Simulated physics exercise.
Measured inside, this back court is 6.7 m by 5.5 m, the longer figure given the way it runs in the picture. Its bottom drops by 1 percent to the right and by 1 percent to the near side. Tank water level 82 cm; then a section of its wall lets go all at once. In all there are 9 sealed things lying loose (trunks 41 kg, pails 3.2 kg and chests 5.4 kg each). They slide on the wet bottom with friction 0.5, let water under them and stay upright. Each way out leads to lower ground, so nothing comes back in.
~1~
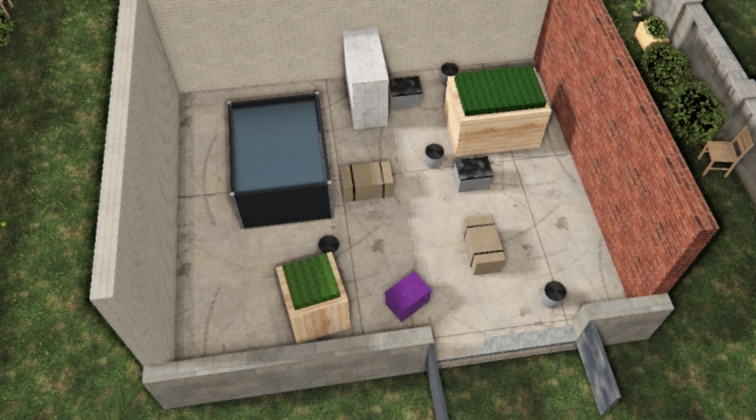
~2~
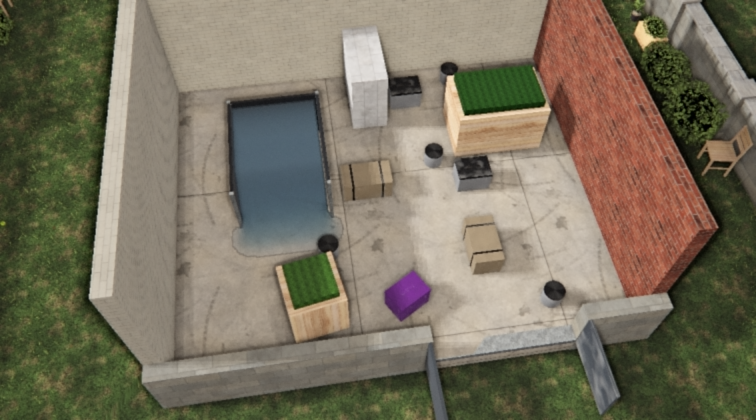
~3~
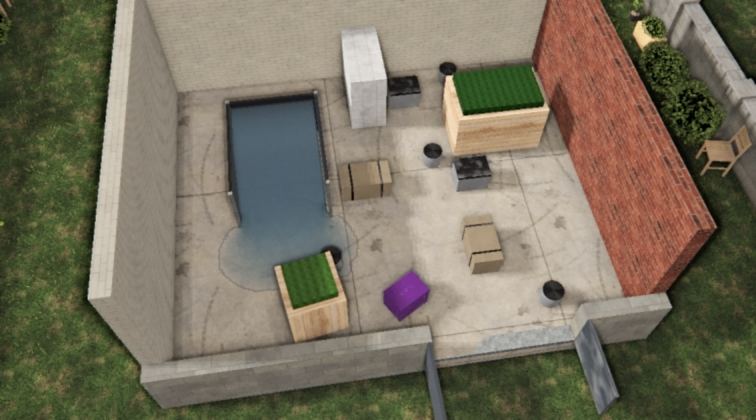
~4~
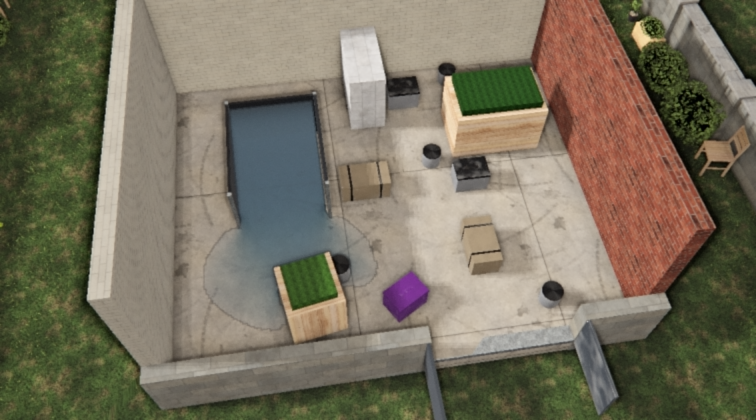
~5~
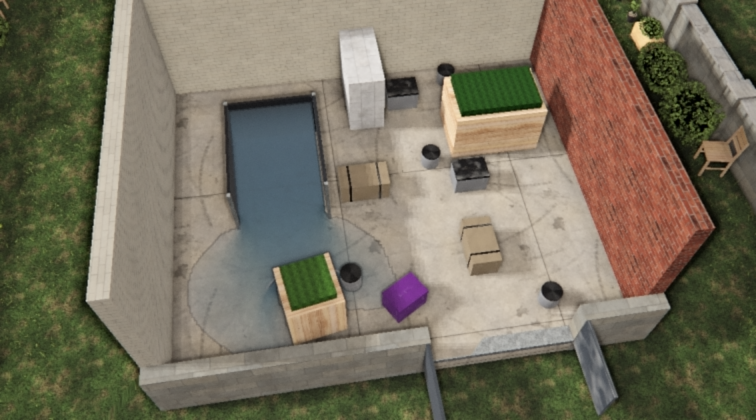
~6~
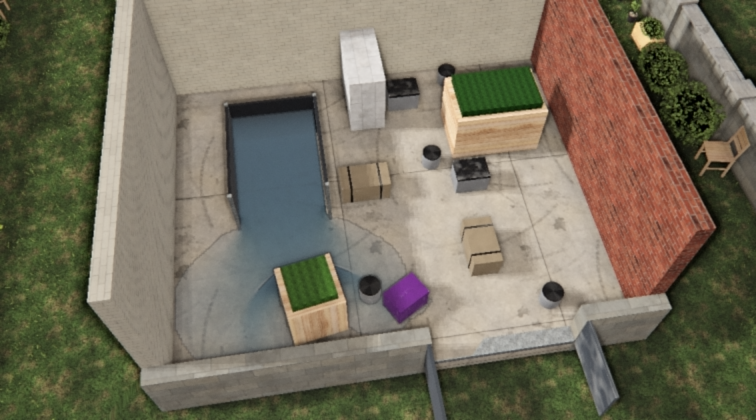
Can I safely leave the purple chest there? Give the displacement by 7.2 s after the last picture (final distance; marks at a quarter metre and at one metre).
Expect it to get flushed away.
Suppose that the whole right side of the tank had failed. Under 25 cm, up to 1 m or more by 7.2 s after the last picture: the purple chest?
Note: Purple chest displaced moderately.
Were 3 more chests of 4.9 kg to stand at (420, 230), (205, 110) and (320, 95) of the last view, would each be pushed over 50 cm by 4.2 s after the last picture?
The first one ends up beyond that, the second inside that, the third inside that.
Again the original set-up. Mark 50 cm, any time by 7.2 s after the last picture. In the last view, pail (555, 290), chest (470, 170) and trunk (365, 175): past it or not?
Results in listed order: Exceeds / exceeds / falls short.
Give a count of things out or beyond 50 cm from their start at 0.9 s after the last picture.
By that time the total stands at 2.
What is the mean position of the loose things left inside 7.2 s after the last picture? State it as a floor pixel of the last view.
(442, 163).
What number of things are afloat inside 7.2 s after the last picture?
3.
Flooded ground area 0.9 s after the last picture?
Wet area: Approx. 12 m2.
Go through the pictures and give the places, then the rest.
The purple chest at (408, 291) rests on the ground; water covers 2.4 m2; 0 of 9 have shifted, in the first frame.
The purple chest at (407, 290), on the bottom; water covers 3.3 m2; 0 of 9 have shifted, in the second frame.
The purple chest at (406, 290) rests on the ground; 4.4 m2 under water; 1 of 9 have shifted, in the third frame.
The purple chest at (406, 291) rests on the ground; water covers 5.7 m2; 1 of 9 have shifted, in the fourth frame.
The purple chest at (405, 291), on the bottom; water covers 7.1 m2; 1 of 9 have shifted, in the fifth frame.
The purple chest at (406, 292), on the bottom; 8.4 m2 under water; 1 of 9 have shifted, in the sixth frame.
Then, 0.9 s after the last picture the purple chest has gone out; 1 of 9 are out; 1 afloat.
Then, 2.8 s after the last picture the purple chest has gone out; 2 of 9 are out; 0 afloat.
Then, 4.8 s after the last picture the purple chest has gone out; 2 of 9 are out; 1 afloat.
Then, 7.2 s after the last picture the purple chest has gone out; 2 of 9 are out; 3 afloat.
